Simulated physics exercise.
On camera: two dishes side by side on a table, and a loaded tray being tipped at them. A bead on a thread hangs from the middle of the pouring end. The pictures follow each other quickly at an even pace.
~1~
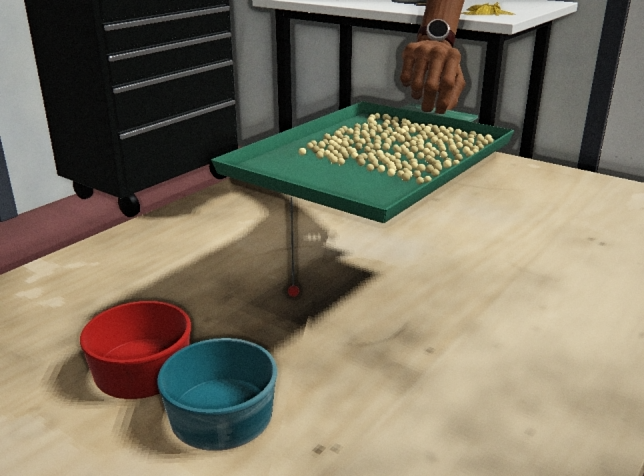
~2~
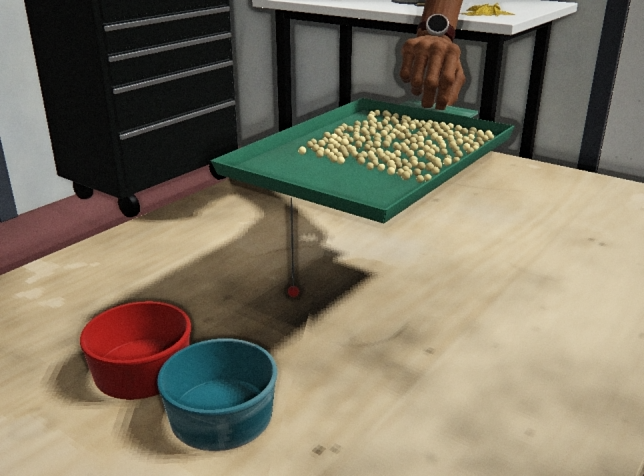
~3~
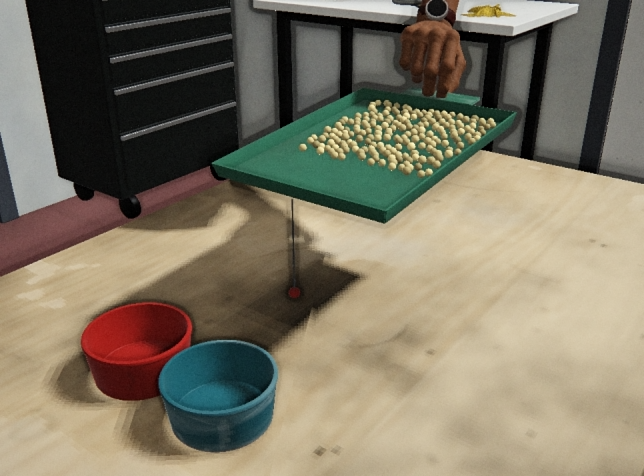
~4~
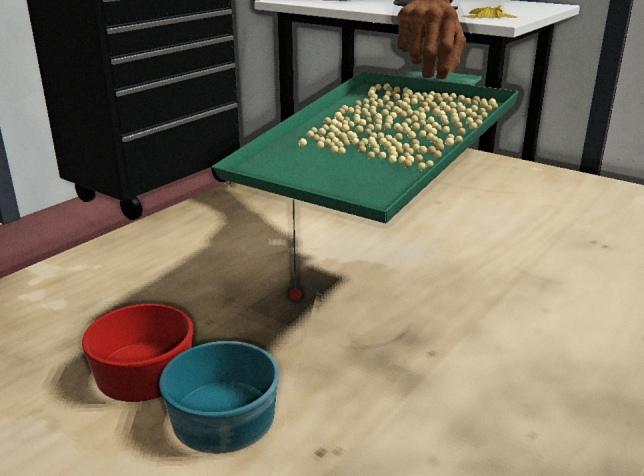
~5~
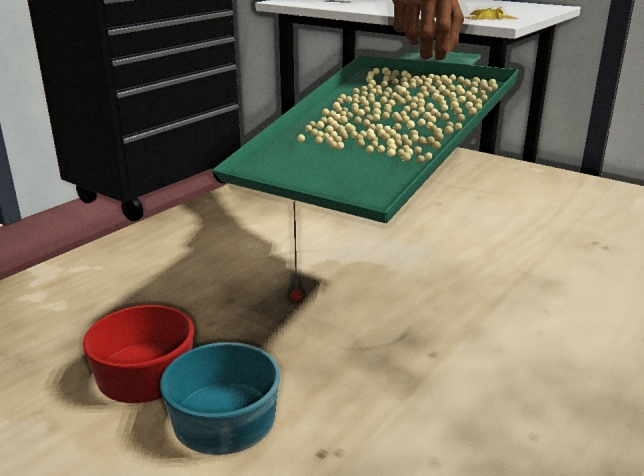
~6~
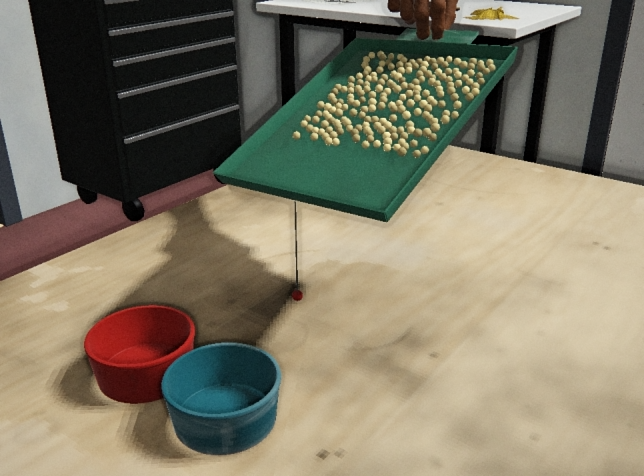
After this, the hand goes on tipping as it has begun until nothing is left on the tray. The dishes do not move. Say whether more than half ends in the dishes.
In the dishes lies less than half of it.
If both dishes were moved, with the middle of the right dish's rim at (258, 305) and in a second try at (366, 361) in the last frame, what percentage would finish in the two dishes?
Roughly 50 per cent, and 40 per cent.
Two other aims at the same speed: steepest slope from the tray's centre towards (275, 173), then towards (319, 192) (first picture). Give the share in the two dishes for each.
About 10 and 10 per cent.
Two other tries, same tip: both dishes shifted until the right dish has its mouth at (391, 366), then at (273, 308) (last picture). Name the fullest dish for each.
The first try: Left. The second: Right.
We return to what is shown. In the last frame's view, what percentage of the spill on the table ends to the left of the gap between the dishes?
Close to 20 per cent.
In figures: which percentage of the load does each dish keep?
For the left dish some 10 %, for the right dish some 10 %.
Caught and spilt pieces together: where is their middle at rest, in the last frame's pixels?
At about (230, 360).
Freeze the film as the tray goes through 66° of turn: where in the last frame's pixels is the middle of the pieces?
Close to (263, 201).
Shortly afterwards, tray tipped steeply; near half on the tray; only a few in the right dish; a little outside both; near a third in the air.
Next, tray tipped past a quarter turn; a little on the tray; a little in the right dish; a little in the left dish; near half outside both; near a quarter in the air.
Some moments later, tray tipped past a quarter turn; a little in the right dish; a little in the left dish; the bulk outside both.
In the end, tray tipped past a quarter turn; a little in the right dish; a little in the left dish; the bulk outside both.
